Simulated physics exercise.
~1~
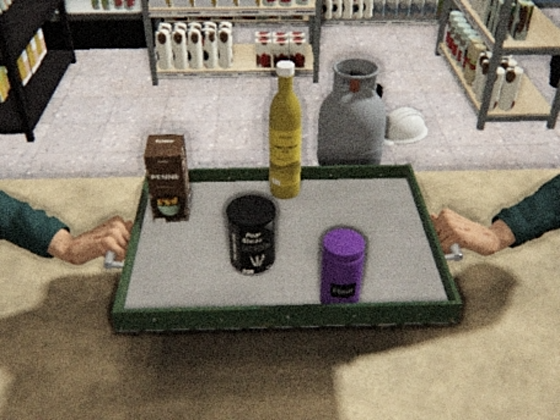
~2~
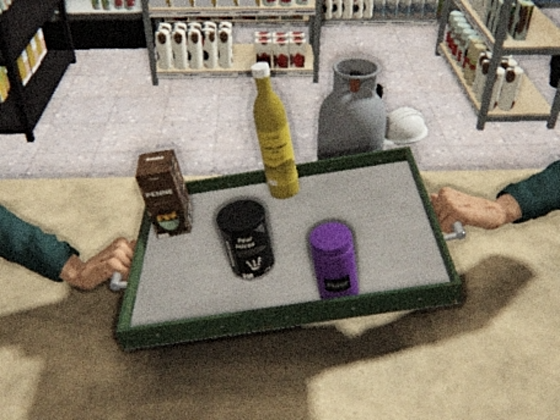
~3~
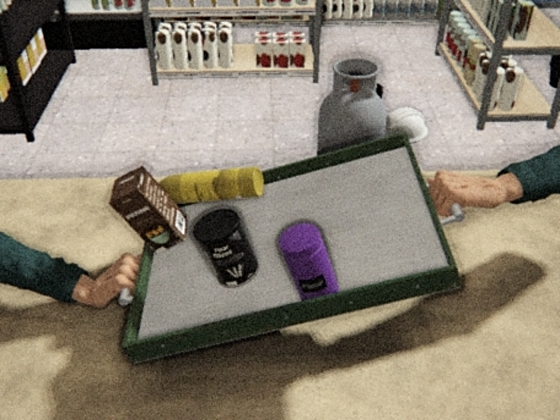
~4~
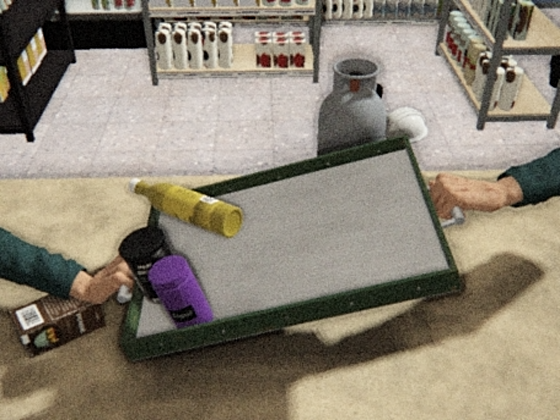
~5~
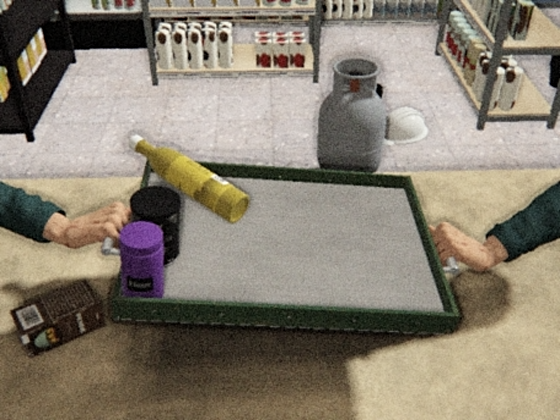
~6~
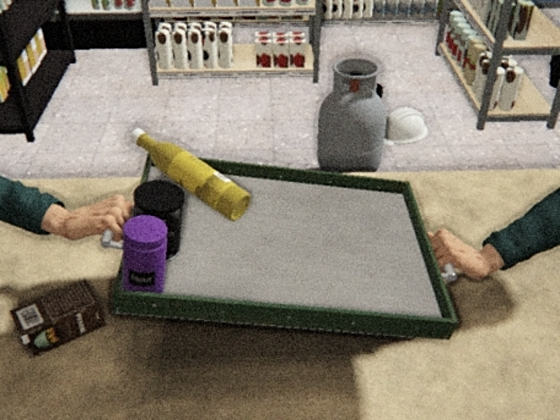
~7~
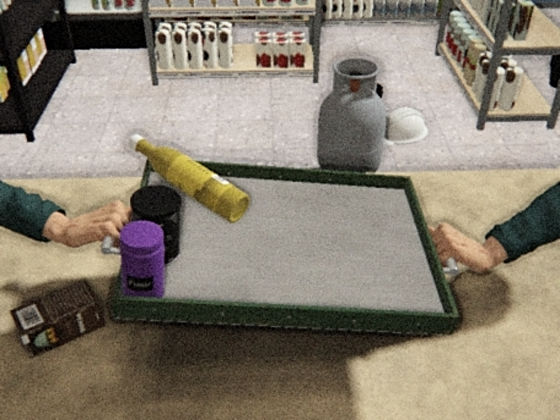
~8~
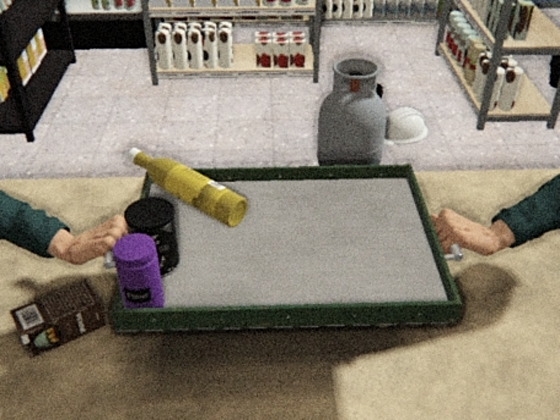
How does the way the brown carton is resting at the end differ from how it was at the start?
At the start the brown carton stood upright on the tray, but by the end it was lying on its side on the table, to the left of the tray.
